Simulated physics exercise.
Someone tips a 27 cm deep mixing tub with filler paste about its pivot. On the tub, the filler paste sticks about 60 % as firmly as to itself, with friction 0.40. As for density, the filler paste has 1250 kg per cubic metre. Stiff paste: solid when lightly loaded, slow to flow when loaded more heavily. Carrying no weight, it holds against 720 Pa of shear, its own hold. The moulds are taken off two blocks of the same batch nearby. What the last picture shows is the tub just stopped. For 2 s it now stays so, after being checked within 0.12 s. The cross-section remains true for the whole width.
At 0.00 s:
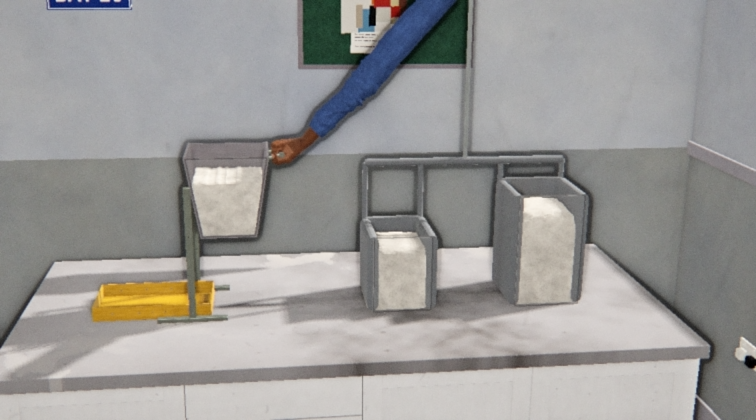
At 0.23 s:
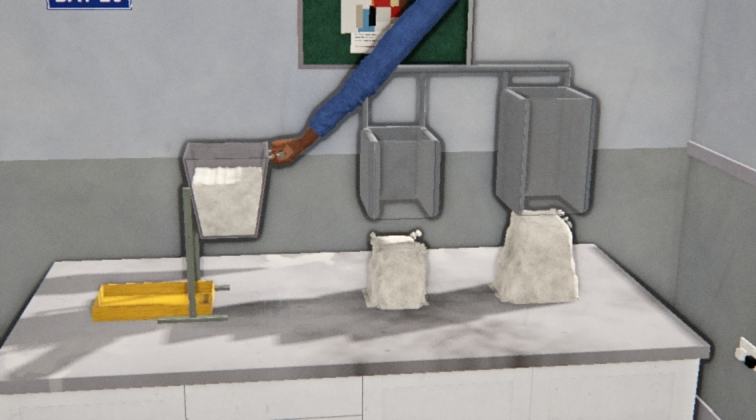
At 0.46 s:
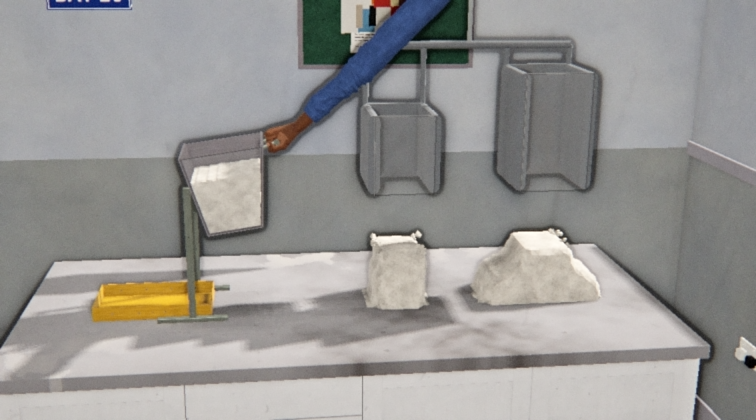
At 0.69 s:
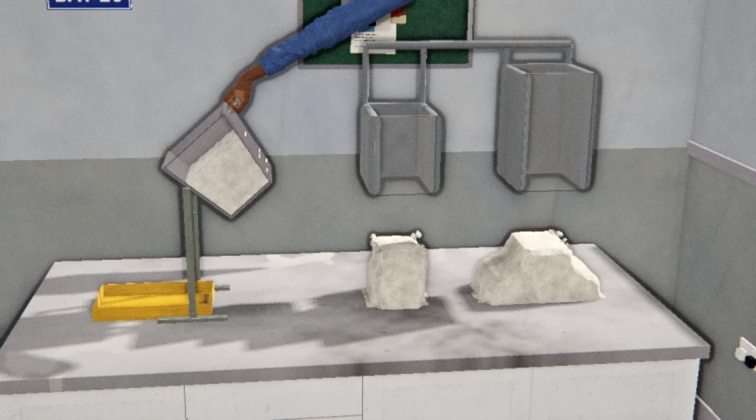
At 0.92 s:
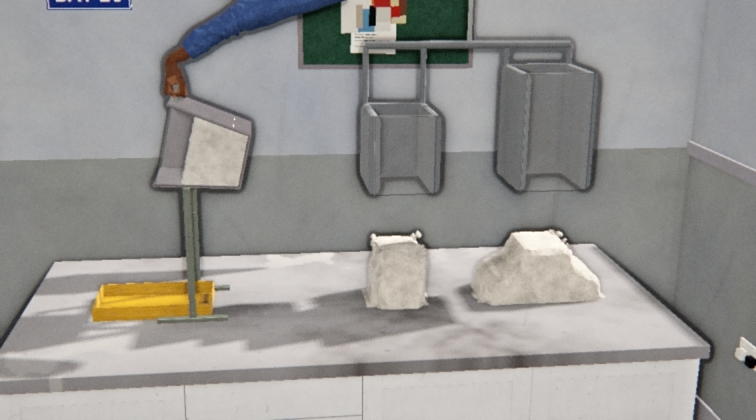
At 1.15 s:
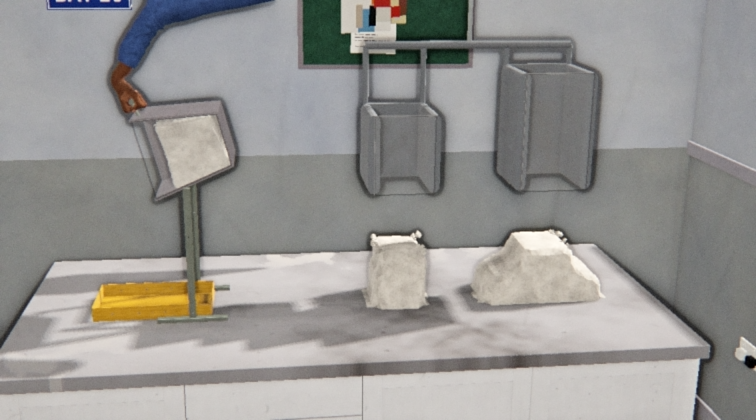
Two grey moulds rise off pale paste blocks on a white-topped bench, seen from the front and slightly above by a still camera in a grey-walled room. The right block slumps into a wide mound while the smaller one beside it barely changes. At left, above a yellow tray, a blue-sleeved arm swings a grey tub of pale paste anticlockwise on its stand, past its side.
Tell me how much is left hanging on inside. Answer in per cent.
Roughly 0 % is left.
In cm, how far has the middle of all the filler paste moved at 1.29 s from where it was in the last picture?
I'd put the distance at about 6 centimetres.
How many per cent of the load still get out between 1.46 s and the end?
Around 55 percent of the load.
After 1.29 s, the tub is at 104 degrees and holds 100 %.
After 1.46 s, the tub is at 104 degrees and holds 54 %.
After 1.63 s, the tub is at 104 degrees and holds 0 %.
After 1.80 s, the tub is at 104 degrees and holds 0 %.
After 3.15 s, at the end, the tub is at 104 degrees and holds 0 %.
